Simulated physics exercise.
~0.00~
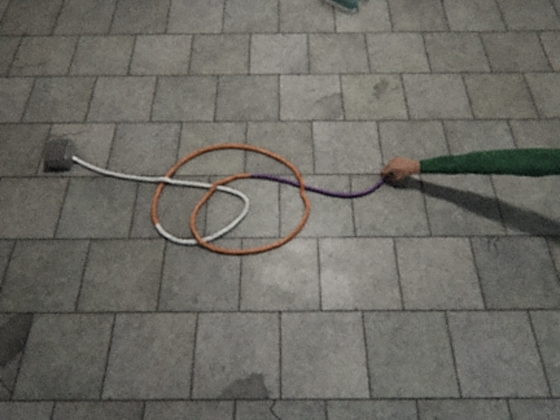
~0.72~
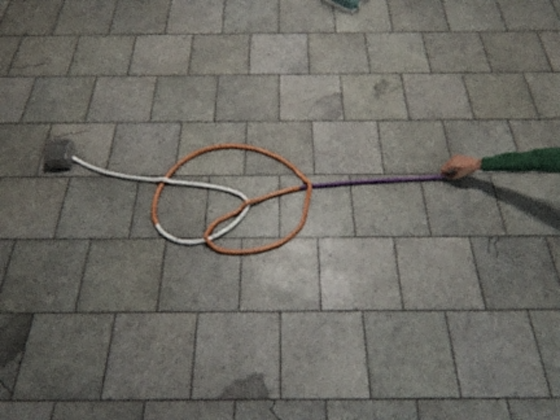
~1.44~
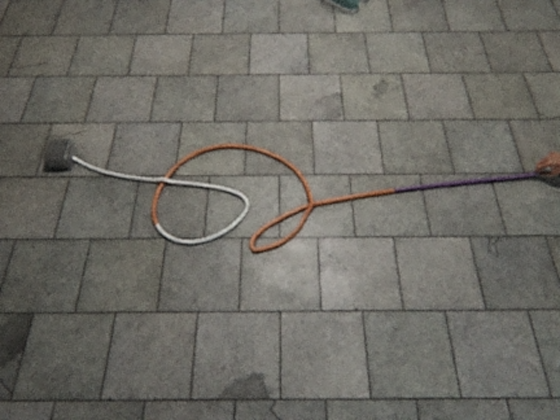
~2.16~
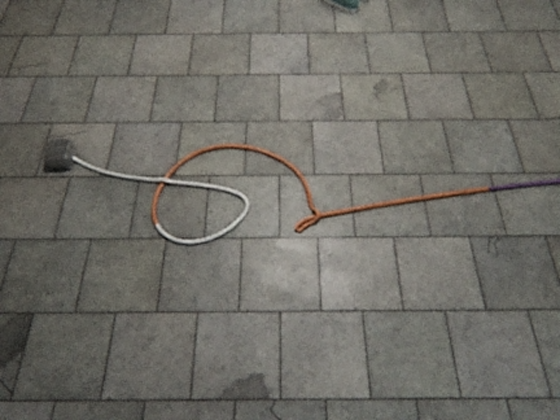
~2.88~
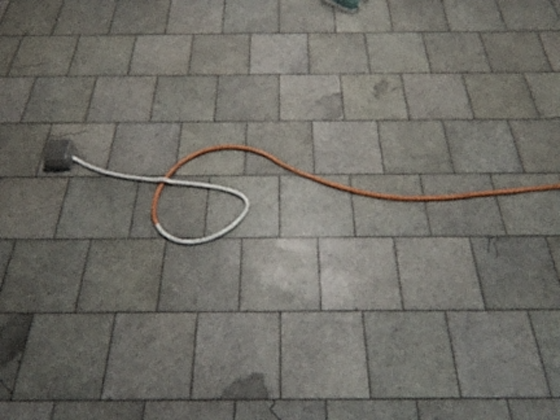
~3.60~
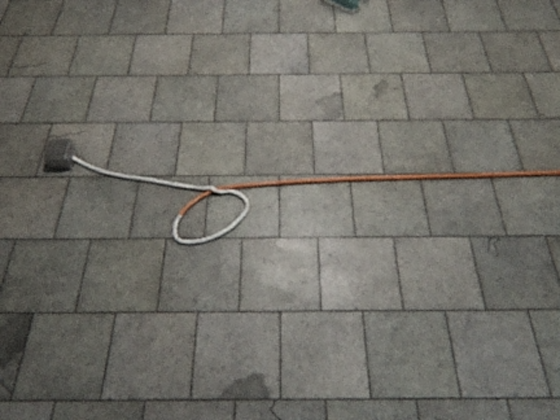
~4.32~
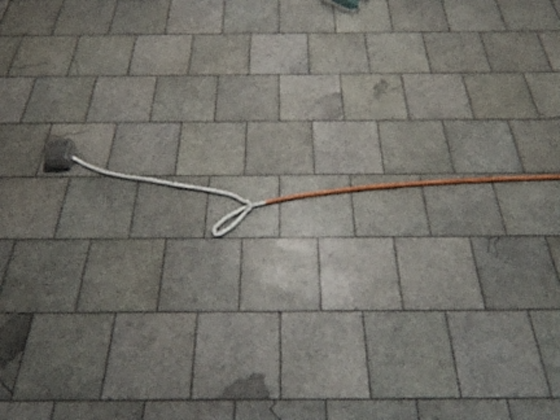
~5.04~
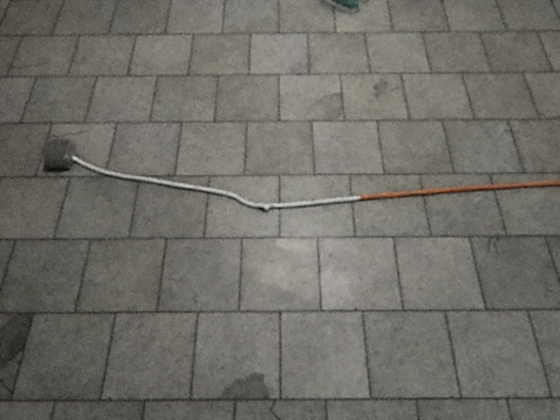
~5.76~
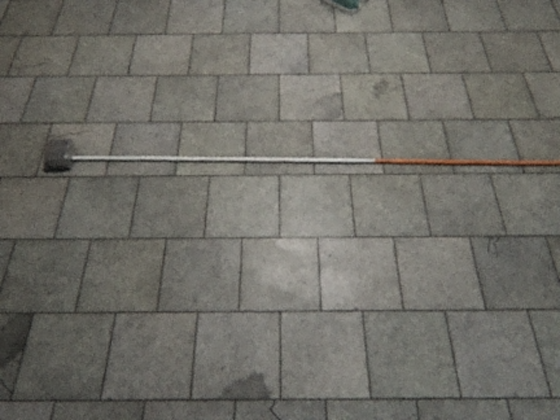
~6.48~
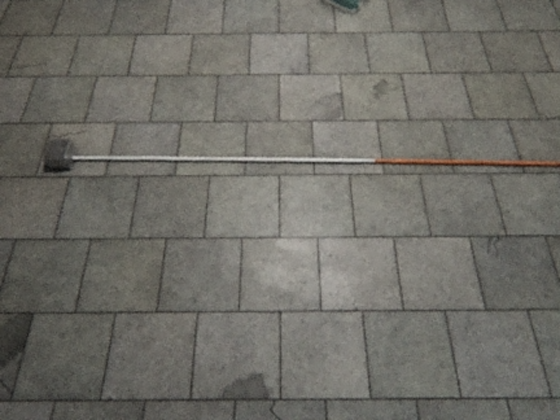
The clip opens on a rope dyed white, orange and purple, lying in overlapping loops on grey paving, its left end held at a dark block. A hand in a green sleeve grips the purple right end and pulls it to the right, drawing that section taut before leaving view. The orange loop on the right shrinks to a small bight and opens out. The remaining loop then tightens leftover slack into a small white loop, which dwindles to a slight kink and vanishes. Finally the rope shifts upward and lies straight and still, white then orange, with no knot.
